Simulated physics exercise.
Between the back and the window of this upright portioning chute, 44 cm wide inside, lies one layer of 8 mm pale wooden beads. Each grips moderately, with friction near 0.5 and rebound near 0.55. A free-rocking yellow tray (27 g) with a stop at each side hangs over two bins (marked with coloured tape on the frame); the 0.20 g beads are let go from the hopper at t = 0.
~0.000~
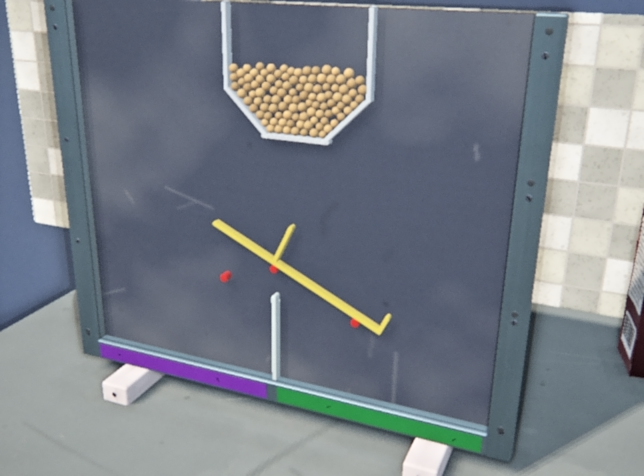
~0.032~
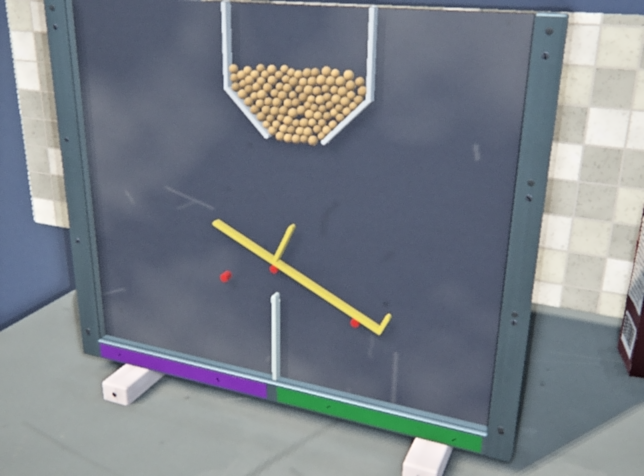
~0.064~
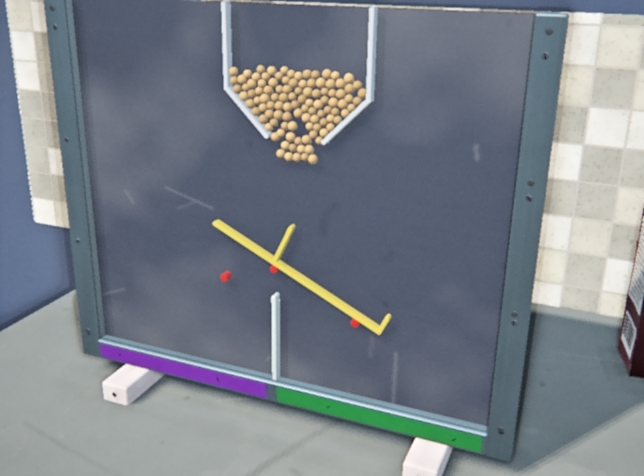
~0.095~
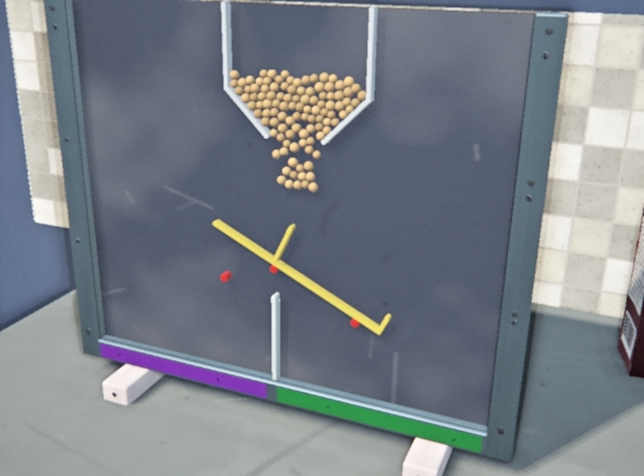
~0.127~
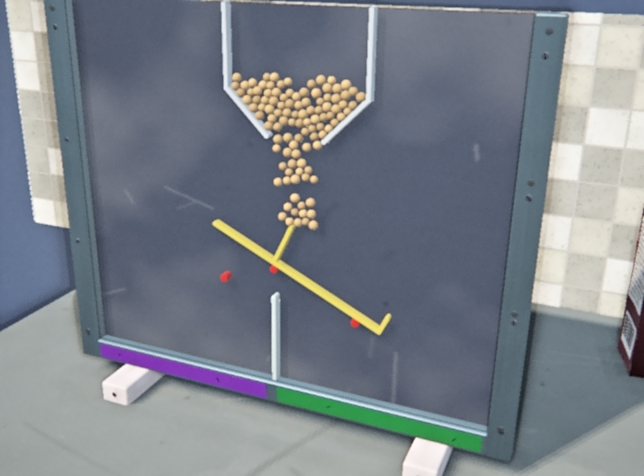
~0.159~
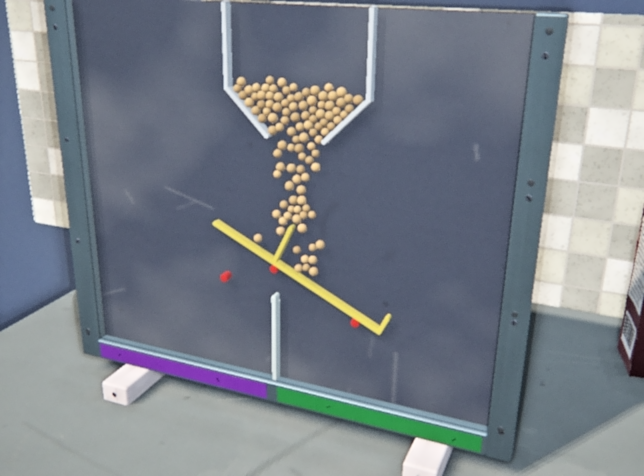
Pale wooden beads pouring from an opened hopper onto a still, right-slanting yellow tray, scattering around its short upright wall.
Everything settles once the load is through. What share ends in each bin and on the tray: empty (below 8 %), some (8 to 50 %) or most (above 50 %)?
At rest the purple bin holds a mere trace, the green bin holds a medium amount, and the larger portion sits on the tray.
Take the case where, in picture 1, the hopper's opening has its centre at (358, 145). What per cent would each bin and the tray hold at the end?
Purple bin: 0; green bin: 70; tray: 30.
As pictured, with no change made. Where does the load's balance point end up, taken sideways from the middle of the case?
About 7 cm right.
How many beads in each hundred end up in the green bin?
Roughly 40 per cent.
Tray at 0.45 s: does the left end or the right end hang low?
Right end.
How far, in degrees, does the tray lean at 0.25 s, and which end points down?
The tray tilts about 25 degrees, and its right end is the low one.
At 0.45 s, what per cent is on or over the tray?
I'd put it at close to 90 in a hundred.
After 0.25 s, 65 % have left the hopper; tray right end down 25°; on or over it 65 %, past it to the left 0 %, to the right 0 %.
After 0.45 s, 100 % have left the hopper; tray right end down 25°; on or over it 90 %, past it to the left 0 %, to the right 10 %.
In the end, by 1.8 s, purple bin 0 %, green bin 40 %, tray 60 %; tray right end down 25°.
